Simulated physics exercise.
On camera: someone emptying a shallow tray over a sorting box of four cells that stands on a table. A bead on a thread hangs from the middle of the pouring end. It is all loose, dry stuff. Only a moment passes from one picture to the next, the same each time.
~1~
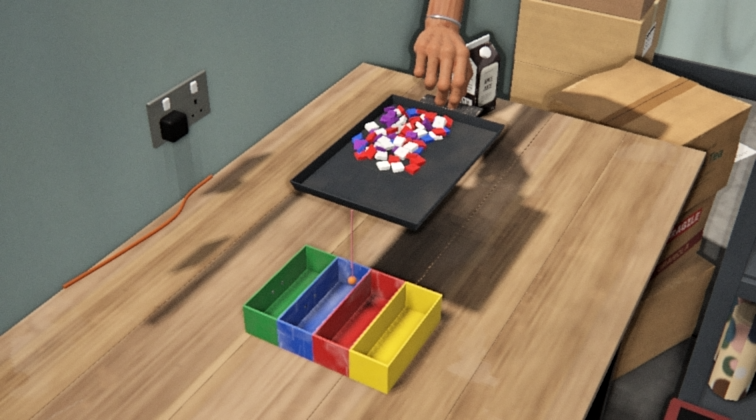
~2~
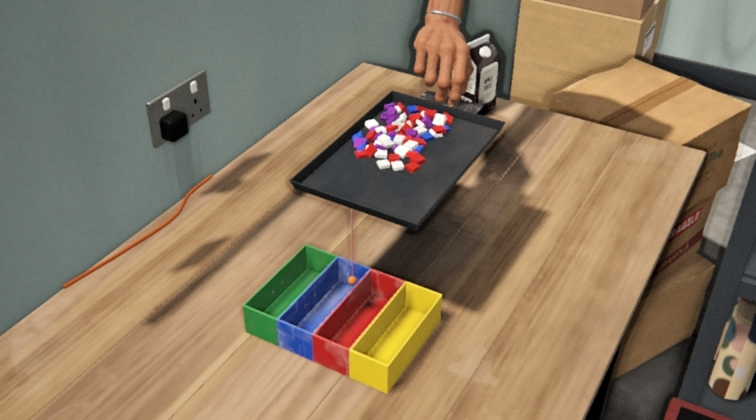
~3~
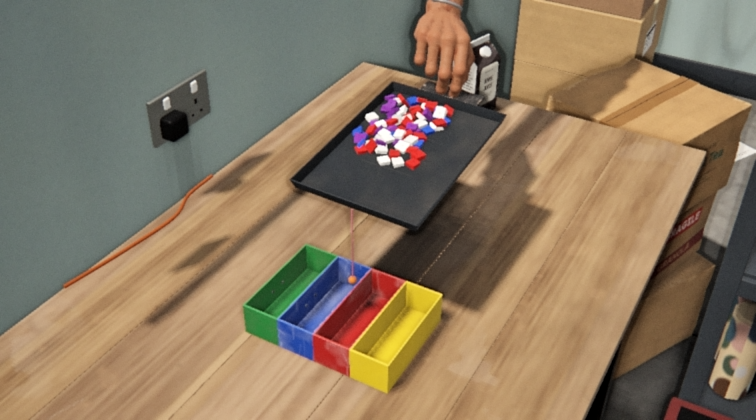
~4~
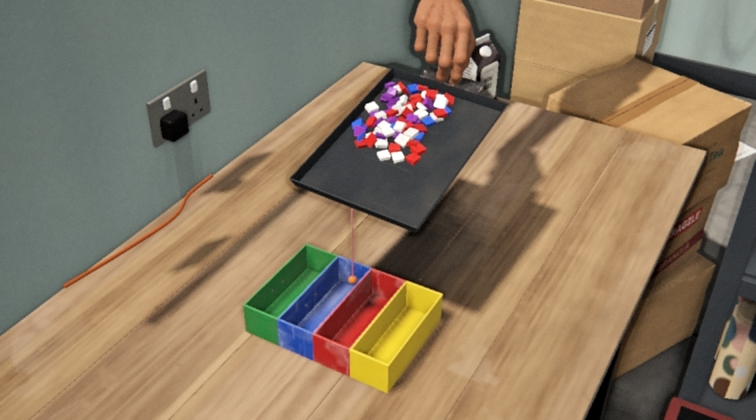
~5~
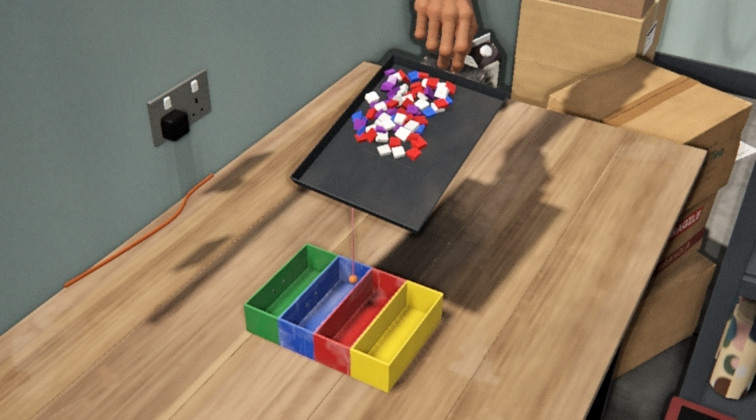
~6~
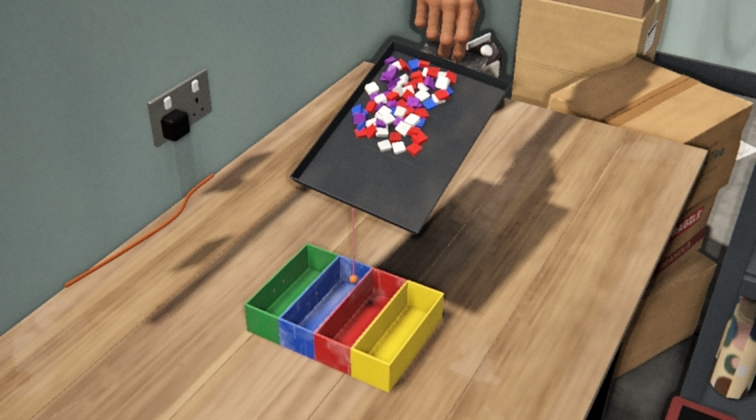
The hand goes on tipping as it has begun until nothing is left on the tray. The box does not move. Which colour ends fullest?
Most goes to the yellow cell.
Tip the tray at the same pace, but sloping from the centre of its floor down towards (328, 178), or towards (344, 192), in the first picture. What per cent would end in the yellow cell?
Near 0 % and 0 %.
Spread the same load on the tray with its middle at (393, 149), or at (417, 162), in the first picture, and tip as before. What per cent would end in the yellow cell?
First some 60, then 60 per cent.
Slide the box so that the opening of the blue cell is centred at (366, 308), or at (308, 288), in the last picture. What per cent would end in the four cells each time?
First some 100, then 50 per cent.
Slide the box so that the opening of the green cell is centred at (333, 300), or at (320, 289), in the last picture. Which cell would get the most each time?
First that red cell, then that red cell.
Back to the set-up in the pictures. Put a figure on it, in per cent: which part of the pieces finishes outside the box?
Some 30 per cent.
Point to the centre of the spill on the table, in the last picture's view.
At about (428, 400).
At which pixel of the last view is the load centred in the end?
Roughly at (389, 355).
Shortly afterwards, tray tipped steeply; near half on the tray; only a few in the yellow cell; only a few in the red cell; near half falling or outside the box.
Next, tray tipped past a quarter turn; near half in the yellow cell; a little in the red cell; only a few in the blue cell; near a quarter falling or outside the box.
Some moments later, tray tipped past a quarter turn; near half in the yellow cell; a little in the red cell; only a few in the blue cell; near a quarter falling or outside the box.
In the end, tray tipped past a quarter turn; near half in the yellow cell; a little in the red cell; only a few in the blue cell; none at all in the green cell; near a quarter outside the box.
